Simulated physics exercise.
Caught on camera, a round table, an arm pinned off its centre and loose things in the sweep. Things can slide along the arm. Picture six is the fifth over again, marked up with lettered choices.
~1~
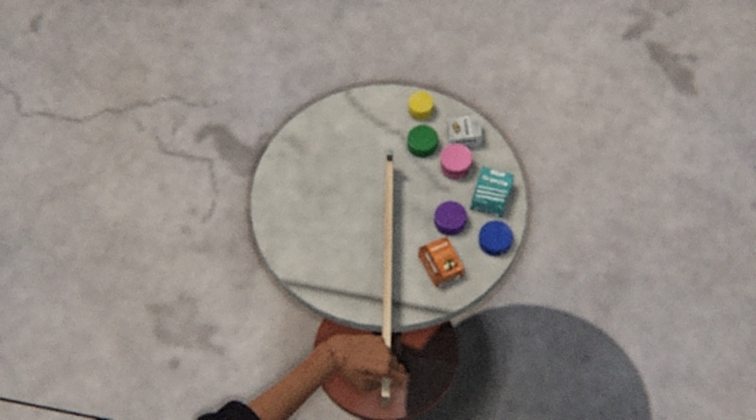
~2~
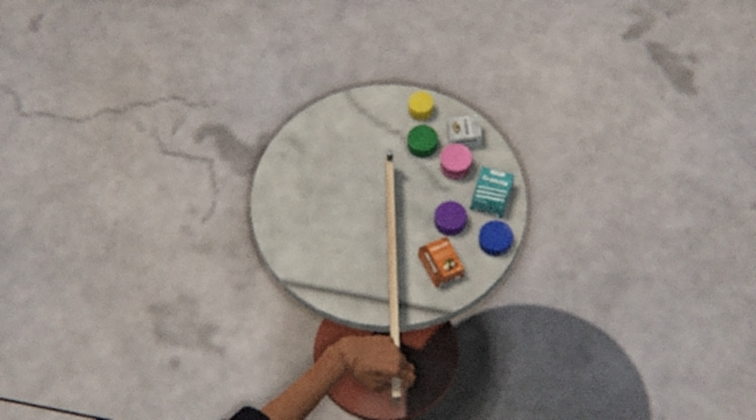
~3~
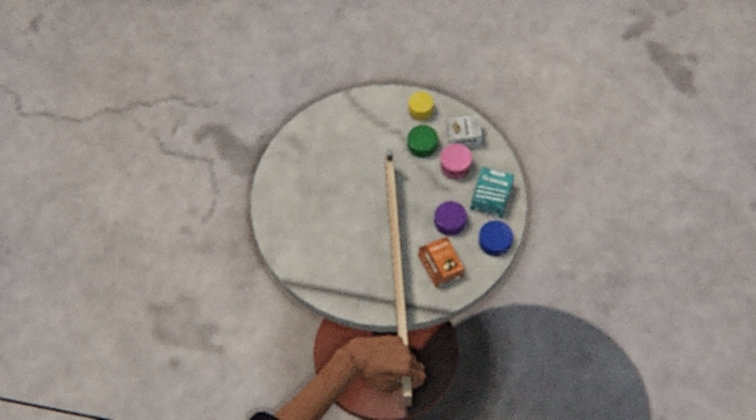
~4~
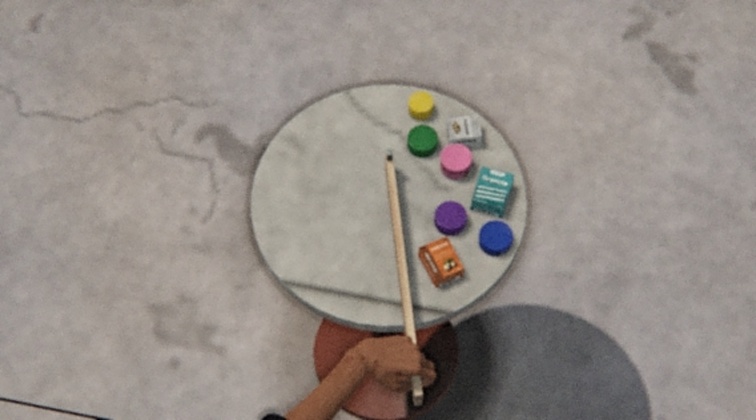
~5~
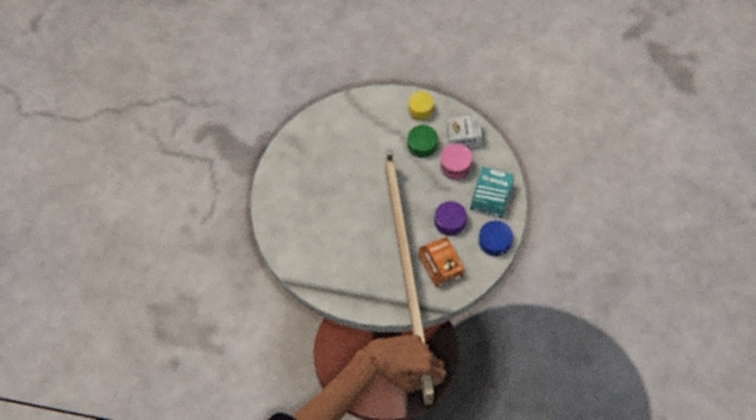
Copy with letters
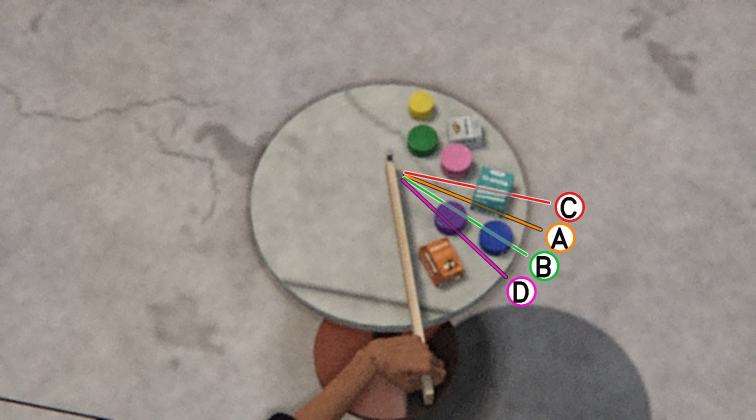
A hand slowly swinging the near end of a pale stick rightward across a round table, beside colourful jars and small packets.
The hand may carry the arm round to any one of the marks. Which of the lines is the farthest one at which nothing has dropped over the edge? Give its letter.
Up to line D.
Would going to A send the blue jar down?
Yes.
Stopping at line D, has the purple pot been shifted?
Yes.
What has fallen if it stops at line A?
The blue jar.
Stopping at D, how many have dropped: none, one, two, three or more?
The count is none.
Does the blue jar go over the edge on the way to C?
By then, yes.
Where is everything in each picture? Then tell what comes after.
In the first frame, arm (389, 233); pink jar (456, 162); turquoise packet (492, 192).
In the second frame, arm (392, 233); blue jar (496, 239).
In the third frame, arm (395, 233); green pot (423, 141).
In the fourth frame, arm (399, 233); yellow tin (421, 106).
In the fifth frame, arm (402, 233); pink jar (456, 162); turquoise packet (492, 192); blue jar (496, 239).
On the copy, A at (472, 202); B at (465, 216); C at (477, 188); D at (454, 228).
On D. First, arm (421, 228); orange packet (452, 259); blue jar (496, 239).
Then, arm (439, 220); blue jar (504, 233); orange packet (474, 244).
Finally, arm (448, 213); blue jar (519, 224); turquoise packet (496, 189); nothing has fallen.
By contrast, A drops the blue jar; B drops the blue jar; C drops the turquoise packet and blue jar.
